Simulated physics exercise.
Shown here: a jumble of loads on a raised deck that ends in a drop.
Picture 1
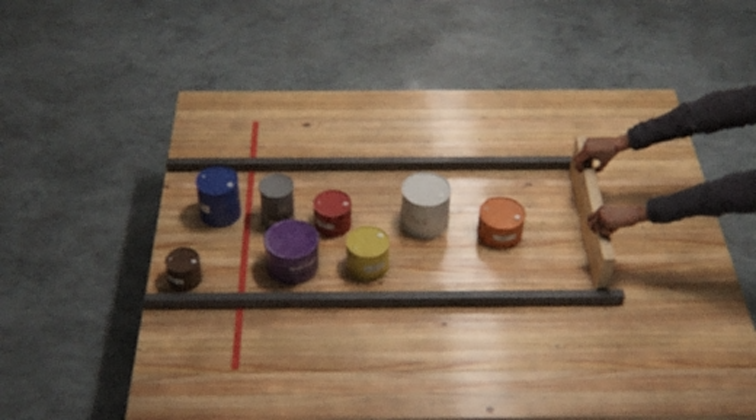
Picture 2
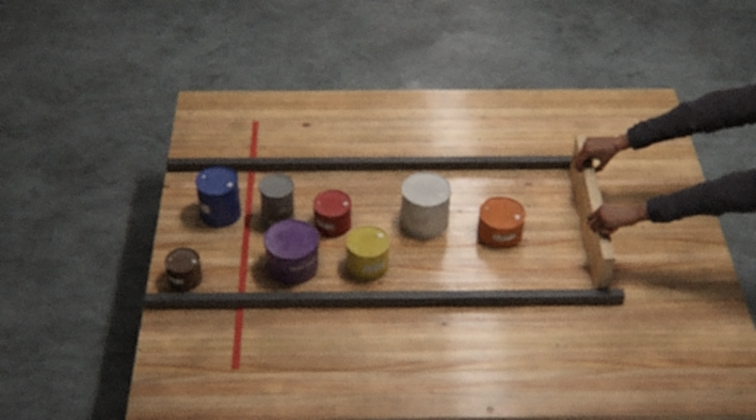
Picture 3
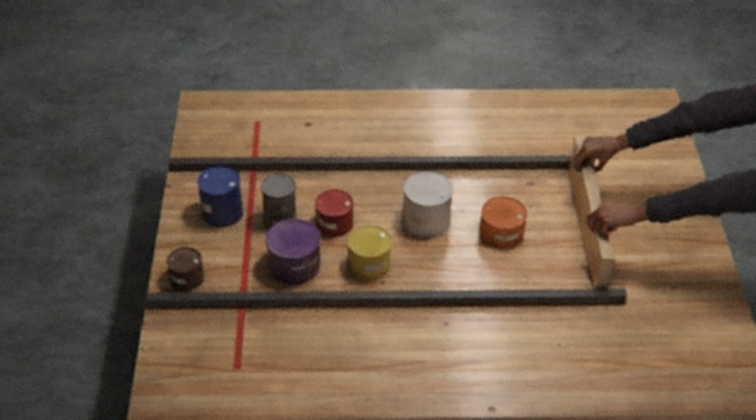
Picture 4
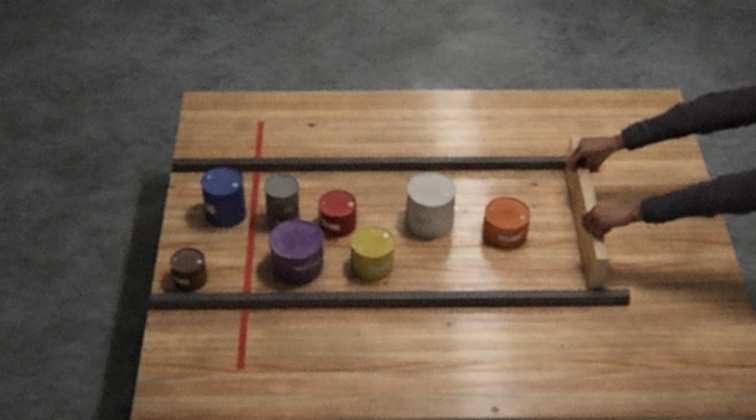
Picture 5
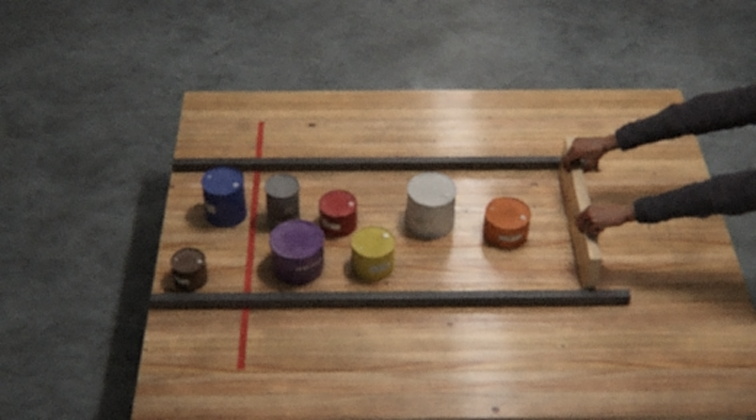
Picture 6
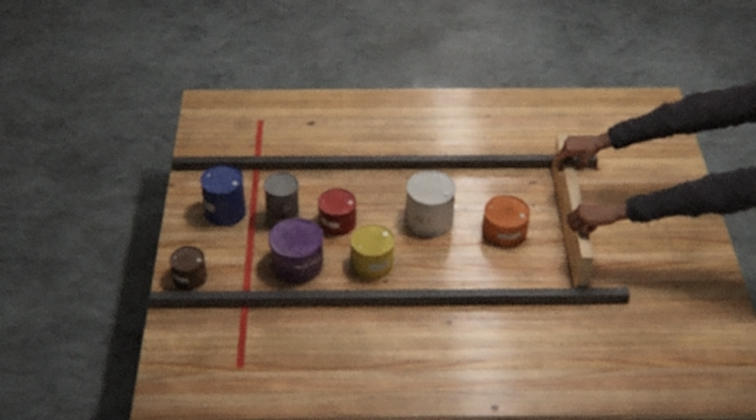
A wooden plank, gripped by two dark-sleeved hands at the right of a wooden table on a grey floor, is seen from above at an angle. Between two dark rails sit blue and brown canisters left of a red tape line, with grey, purple, red, yellow, white and orange containers to its right. The hands slide the plank slightly left, containers staying put, as the view shifts faintly.
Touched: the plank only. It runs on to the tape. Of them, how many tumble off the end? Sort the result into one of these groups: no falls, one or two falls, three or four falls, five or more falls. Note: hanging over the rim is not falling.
One or two falls.
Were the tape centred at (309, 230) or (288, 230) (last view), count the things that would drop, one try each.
Ground tally per try: 0 / 0.
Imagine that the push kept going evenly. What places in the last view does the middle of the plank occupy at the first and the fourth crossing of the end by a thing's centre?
At (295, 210) for the first, at (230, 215) for the fourth.
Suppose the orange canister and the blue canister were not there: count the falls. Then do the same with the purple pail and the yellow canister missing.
Result: 1 in the first case, with 1 in the second.
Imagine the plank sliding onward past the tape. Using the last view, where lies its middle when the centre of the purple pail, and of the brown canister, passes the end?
First near (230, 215), second near (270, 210).
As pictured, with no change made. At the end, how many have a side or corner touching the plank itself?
The number is 3.
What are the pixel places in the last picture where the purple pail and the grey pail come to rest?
Roughly (177, 256) for the first and roughly (172, 185) for the second.
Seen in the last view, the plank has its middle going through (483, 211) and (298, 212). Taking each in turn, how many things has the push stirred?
One spot: 2. Other spot: 8.
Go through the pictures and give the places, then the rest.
In the first picture, brown canister (184, 269); blue canister (219, 197); grey pail (277, 202); plank (591, 212); tape (246, 232).
In the second picture, blue canister (219, 197); red canister (333, 213).
In the third picture, grey pail (279, 202); plank (590, 211).
In the fourth picture, brown canister (189, 270); yellow canister (373, 254).
In the fifth picture, blue canister (224, 197); white canister (431, 205).
In the sixth picture, brown canister (189, 268); blue canister (224, 196); grey pail (282, 201); plank (571, 210); tape (251, 231).
Soon after, none off yet; brown canister at rest near (189, 268); blue canister at rest near (224, 196); grey pail at rest near (282, 201).
Then, none off yet; brown canister at rest near (189, 268); blue canister moved about its own width near (183, 190); grey pail moved well along near (221, 191).
By the end, the number that fall off is one or two; fallen, blue canister and brown canister.
